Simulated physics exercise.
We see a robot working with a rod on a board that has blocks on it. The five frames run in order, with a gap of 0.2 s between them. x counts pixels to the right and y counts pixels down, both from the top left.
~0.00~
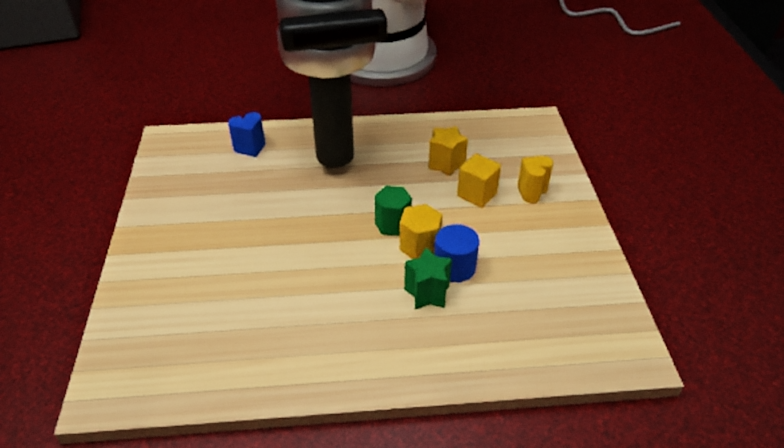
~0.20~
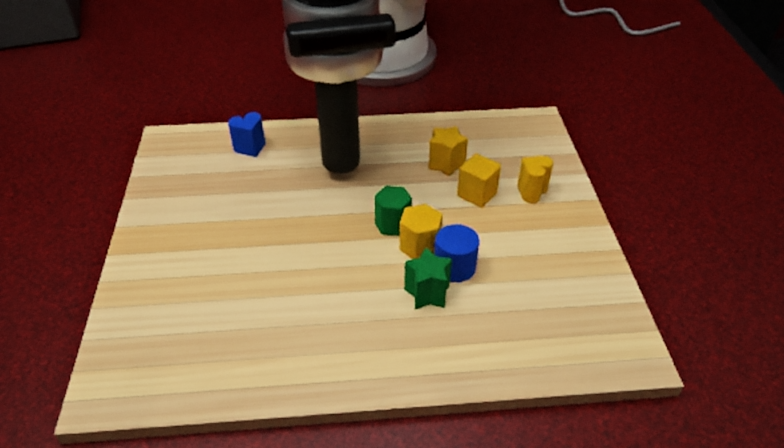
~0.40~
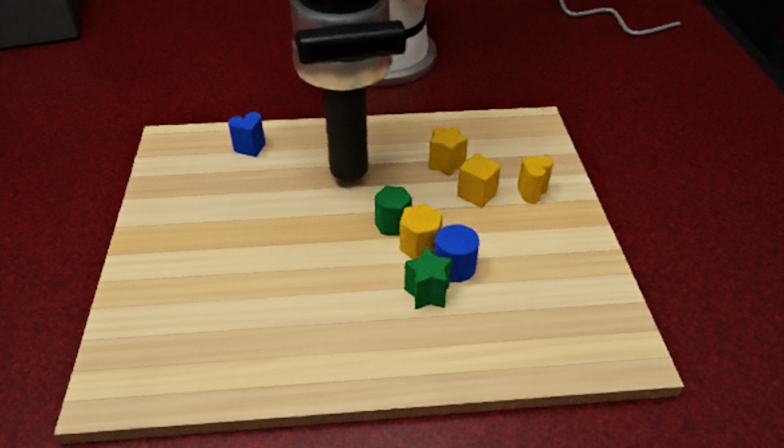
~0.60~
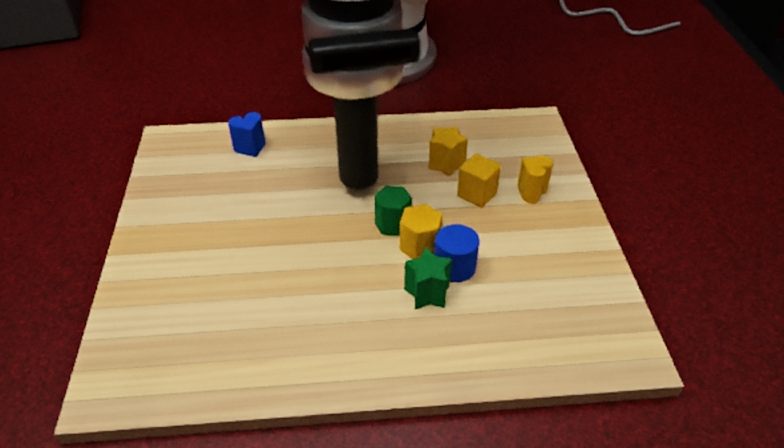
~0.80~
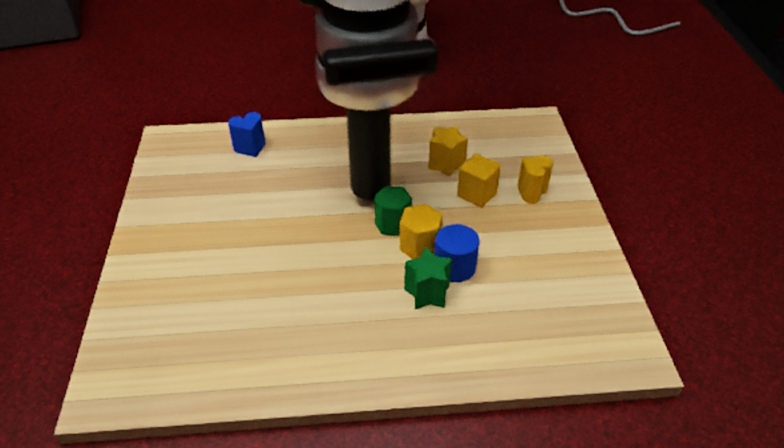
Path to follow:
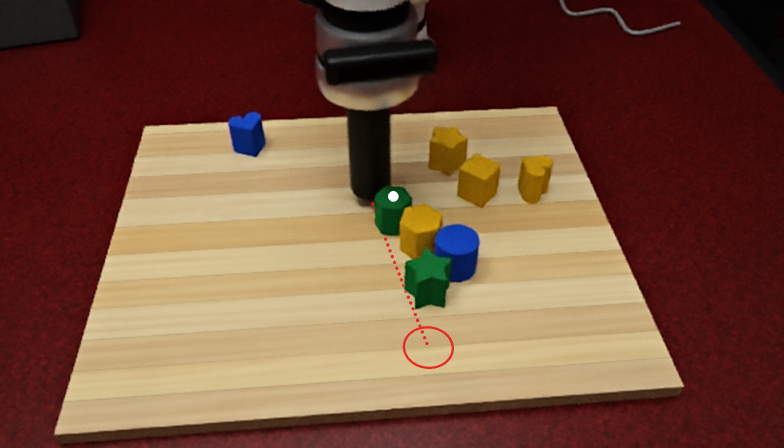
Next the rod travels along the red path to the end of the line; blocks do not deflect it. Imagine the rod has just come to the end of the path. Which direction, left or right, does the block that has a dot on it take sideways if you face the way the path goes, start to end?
The shift is to the right of that direction.
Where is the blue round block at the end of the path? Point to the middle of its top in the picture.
It will likely be found at (490, 247).
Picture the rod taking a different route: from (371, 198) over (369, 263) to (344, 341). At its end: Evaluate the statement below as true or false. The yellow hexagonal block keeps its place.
Verdict: False.
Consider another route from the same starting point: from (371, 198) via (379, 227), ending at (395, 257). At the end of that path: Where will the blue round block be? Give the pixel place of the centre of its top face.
Roughly at (486, 247).
The drawn path runs from (371, 198) directly to (428, 347); the dot is on the green hexagonal block.
The first path, step by step. One third of the way, rod at (387, 232); green hexagonal block at (401, 240), turned 25° clockwise; yellow hexagonal block at (439, 240), turned 70° anticlockwise; green star block at (435, 273), turned 30° clockwise; blue round block at (482, 247).
Two thirds of the way, rod at (406, 281); green hexagonal block at (405, 295), turned 60° clockwise; yellow hexagonal block at (445, 245), turned 90° anticlockwise; green star block at (446, 291), turned 45° anticlockwise; blue round block at (490, 247).
At the end, rod at (429, 338); green hexagonal block at (408, 353), turned 90° clockwise; yellow hexagonal block at (445, 245), turned 90° anticlockwise; green star block at (473, 313), turned 130° anticlockwise; blue round block at (490, 247).
